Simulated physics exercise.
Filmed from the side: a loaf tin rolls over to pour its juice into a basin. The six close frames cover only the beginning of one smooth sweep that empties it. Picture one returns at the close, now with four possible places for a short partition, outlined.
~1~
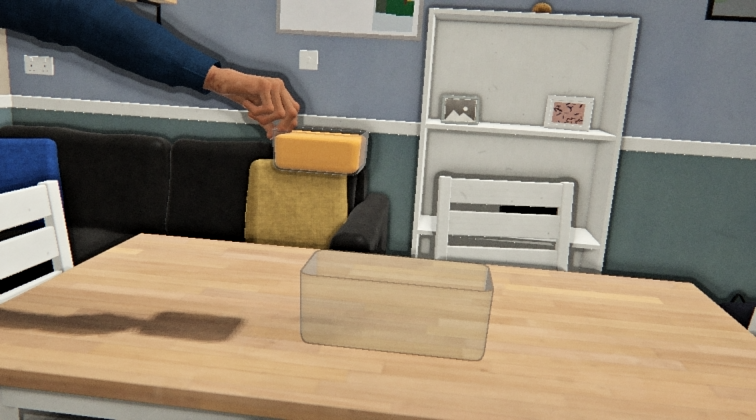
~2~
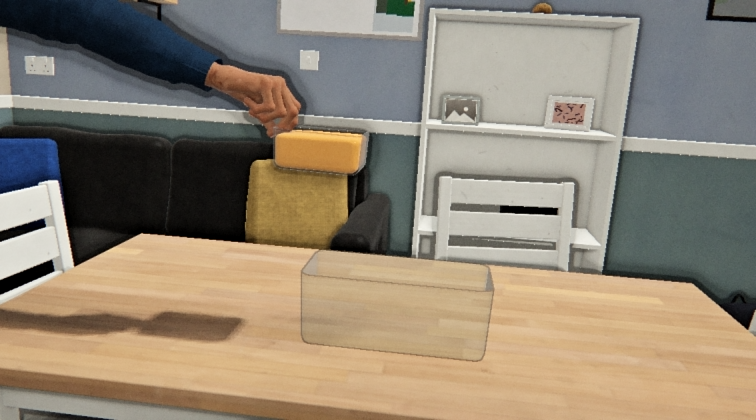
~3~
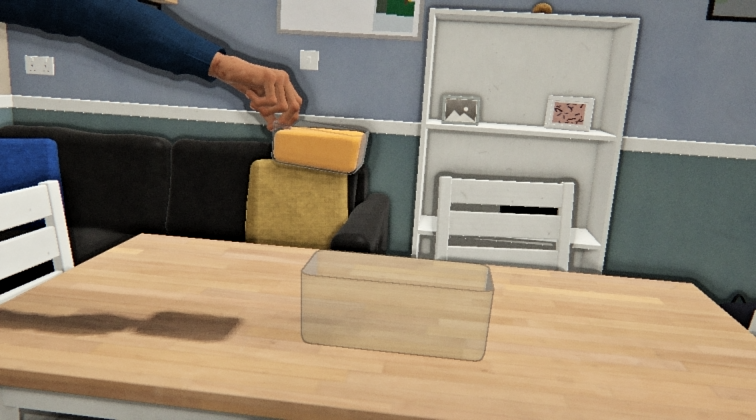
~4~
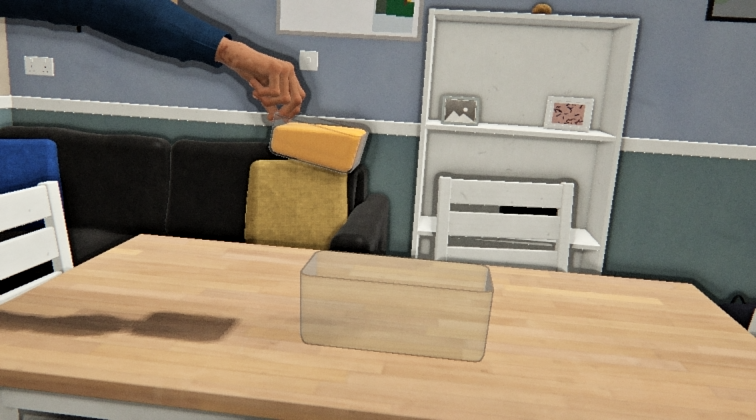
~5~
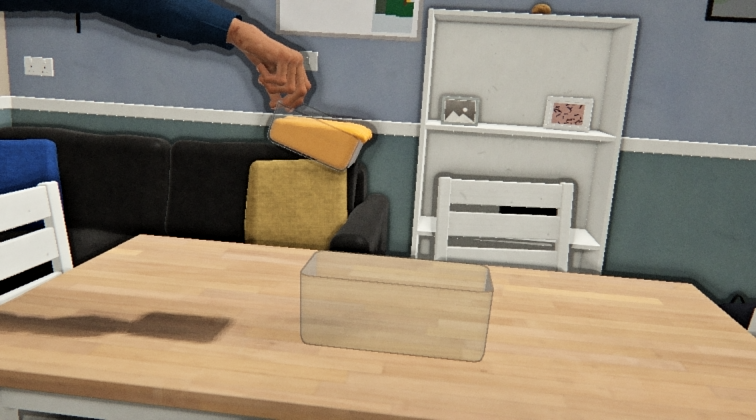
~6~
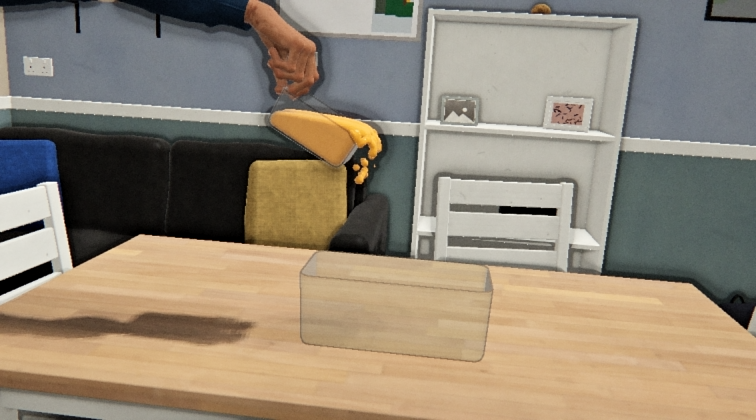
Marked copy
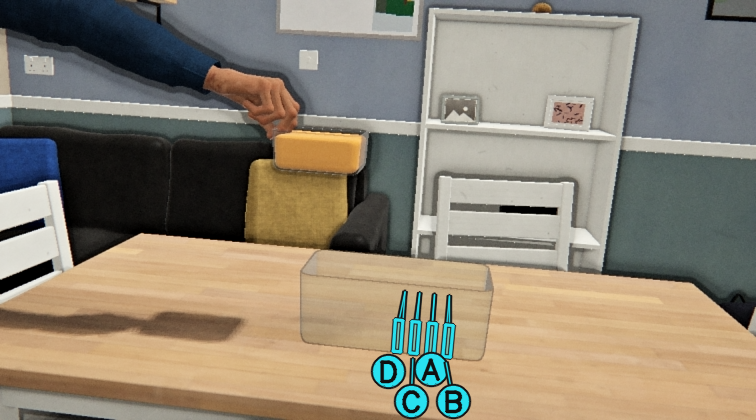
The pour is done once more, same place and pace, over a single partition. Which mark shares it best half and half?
A.
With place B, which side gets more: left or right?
The left side.
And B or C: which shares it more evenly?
Place C.
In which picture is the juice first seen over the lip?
Picture 5.
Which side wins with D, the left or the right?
The right one.
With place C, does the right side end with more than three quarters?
No.
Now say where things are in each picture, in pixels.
Upright, lip at (364, 133); basin from (301, 340) to (484, 360); nothing has left yet.
Upright, lip at (364, 133); nothing has left yet.
Tipped about 5°, lip at (364, 133); nothing has left yet.
Tipped about 11°, lip at (364, 134); nothing has left yet.
Tipped about 20°, lip at (363, 134); juice is over the lip, down to (366, 139).
Tipped about 29°, lip at (363, 134); juice is over the lip, down to (360, 179).
On the marked copy, A at (429, 360); B at (446, 362); C at (412, 358); D at (396, 357).
With A, about 51 % ends left of the wall and 41 % right of it; 7 % is lost outside.
With B, about 82 % ends left of the wall and 9 % right of it; 8 % is lost outside.
With C, about 30 % ends left of the wall and 62 % right of it; 8 % is lost outside.
With D, about 13 % ends left of the wall and 79 % right of it; 8 % is lost outside.
